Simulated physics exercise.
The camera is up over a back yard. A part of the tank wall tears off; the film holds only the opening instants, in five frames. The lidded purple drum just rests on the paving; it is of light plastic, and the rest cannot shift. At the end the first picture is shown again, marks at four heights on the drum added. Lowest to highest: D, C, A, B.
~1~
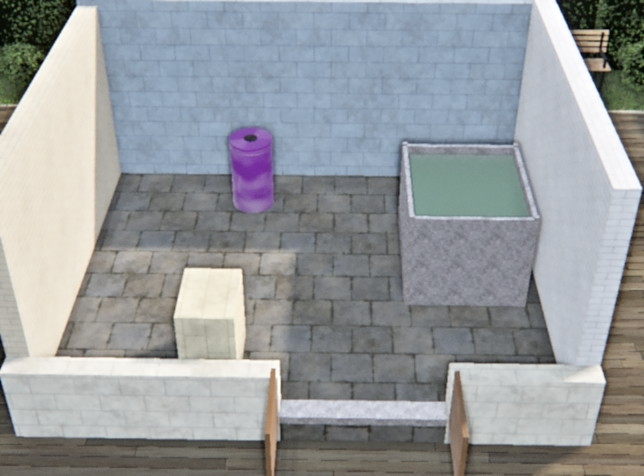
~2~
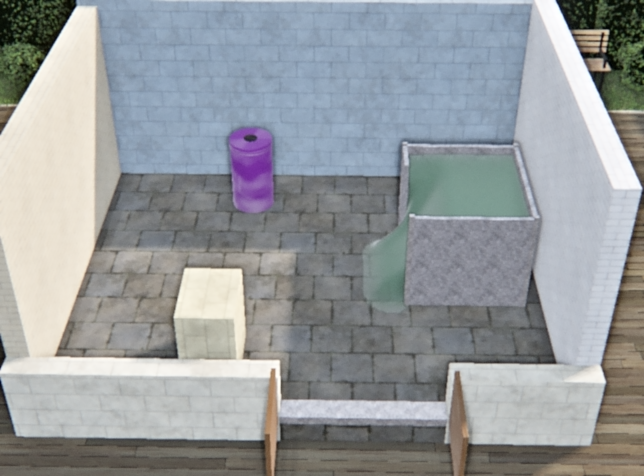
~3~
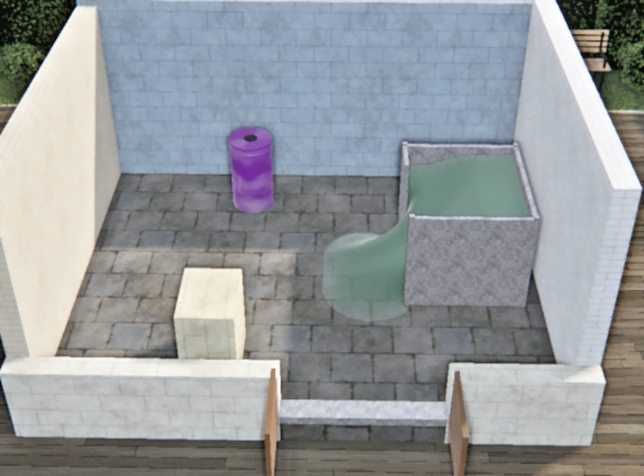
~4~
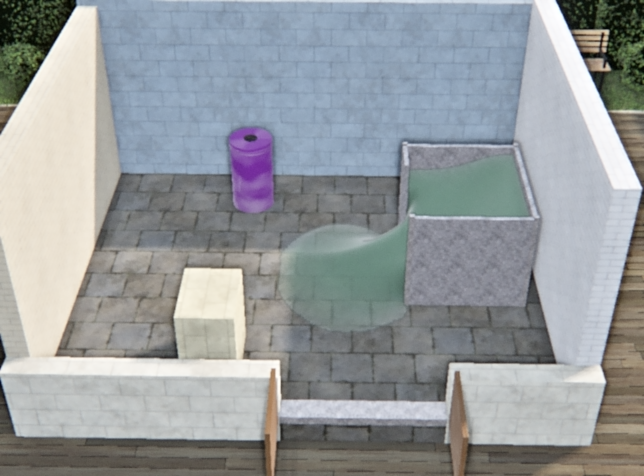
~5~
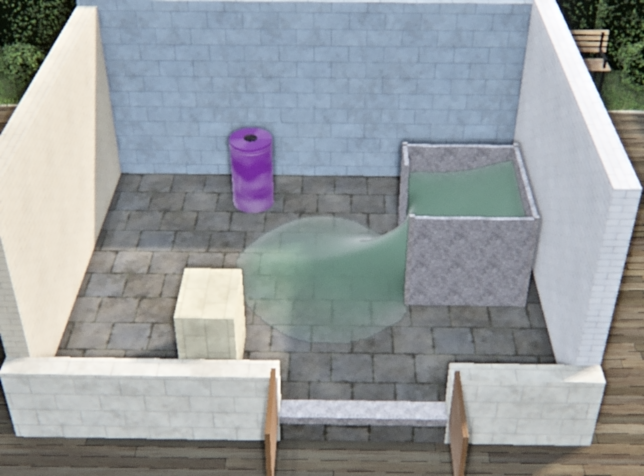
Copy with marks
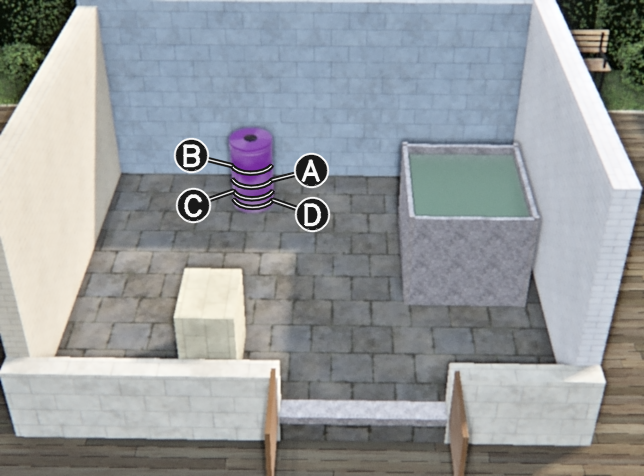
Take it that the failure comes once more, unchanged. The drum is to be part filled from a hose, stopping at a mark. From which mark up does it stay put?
I would pick line C.
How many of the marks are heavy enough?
Three of the four.
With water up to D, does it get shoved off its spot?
Yes, it does.
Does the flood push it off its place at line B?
No, that is safe.
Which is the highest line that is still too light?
Here it is line D.
On the marked copy, A at (251, 187); B at (250, 173); C at (251, 198); D at (252, 207); from the bottom up D, C, A, B.
If A is chosen, it does not move.
If B is chosen, it does not move.
If C is chosen, it does not move.
If D is chosen, it is pushed about 3 times its own width away.
